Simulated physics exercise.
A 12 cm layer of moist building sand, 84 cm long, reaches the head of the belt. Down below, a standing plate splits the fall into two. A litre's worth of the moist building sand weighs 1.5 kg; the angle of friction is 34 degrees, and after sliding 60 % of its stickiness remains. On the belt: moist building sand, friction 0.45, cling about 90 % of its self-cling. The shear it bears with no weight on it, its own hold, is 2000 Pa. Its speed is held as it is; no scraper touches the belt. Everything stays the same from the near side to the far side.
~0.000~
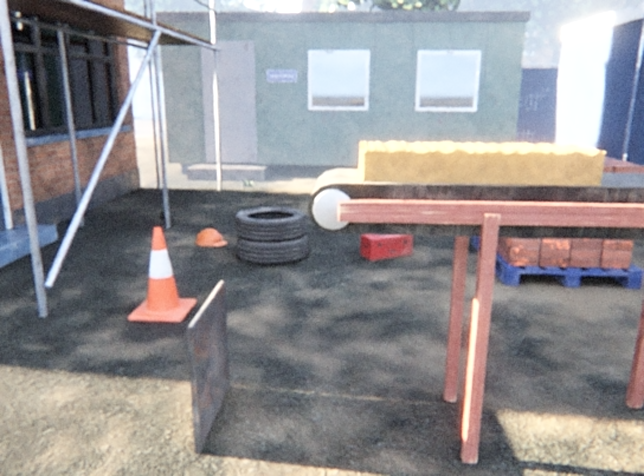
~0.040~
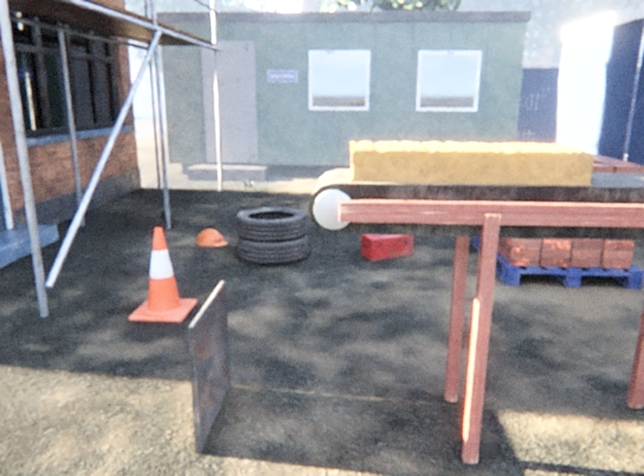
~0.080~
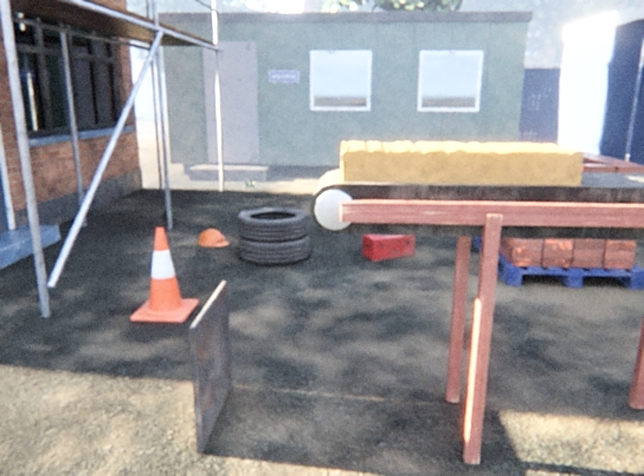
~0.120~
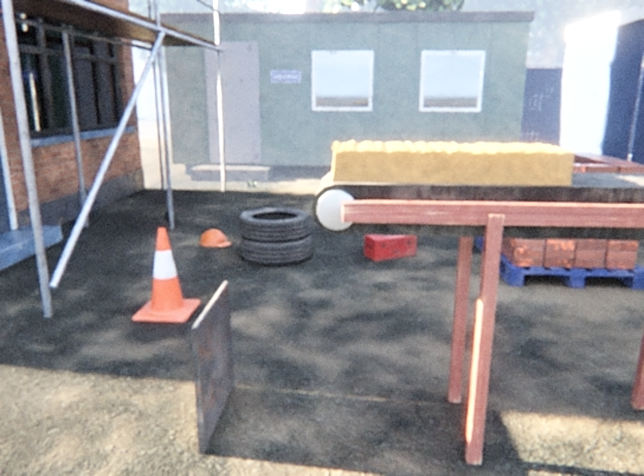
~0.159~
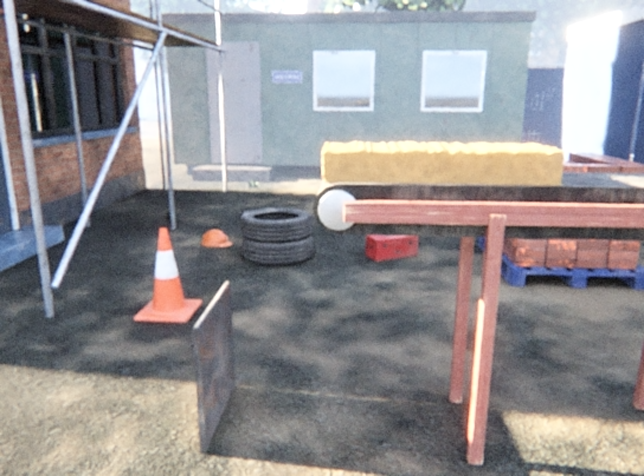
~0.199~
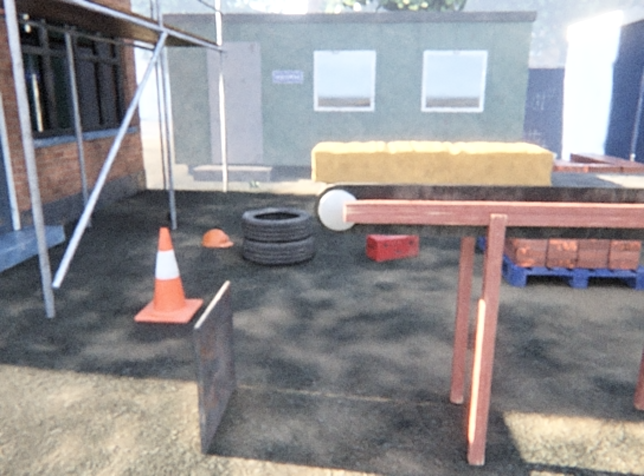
A long yellow block of sand rides slowly left along a belt, edging past its roller.
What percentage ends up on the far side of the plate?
About 2 %.
After 0.45 s, 0 % is beyond the plate's line.
After 0.75 s, 1 % is beyond the plate's line.
After 1.04 s, 1 % is beyond the plate's line.
After 1.34 s, 2 % is beyond the plate's line.
After 2.54 s, 2 % is beyond the plate's line.
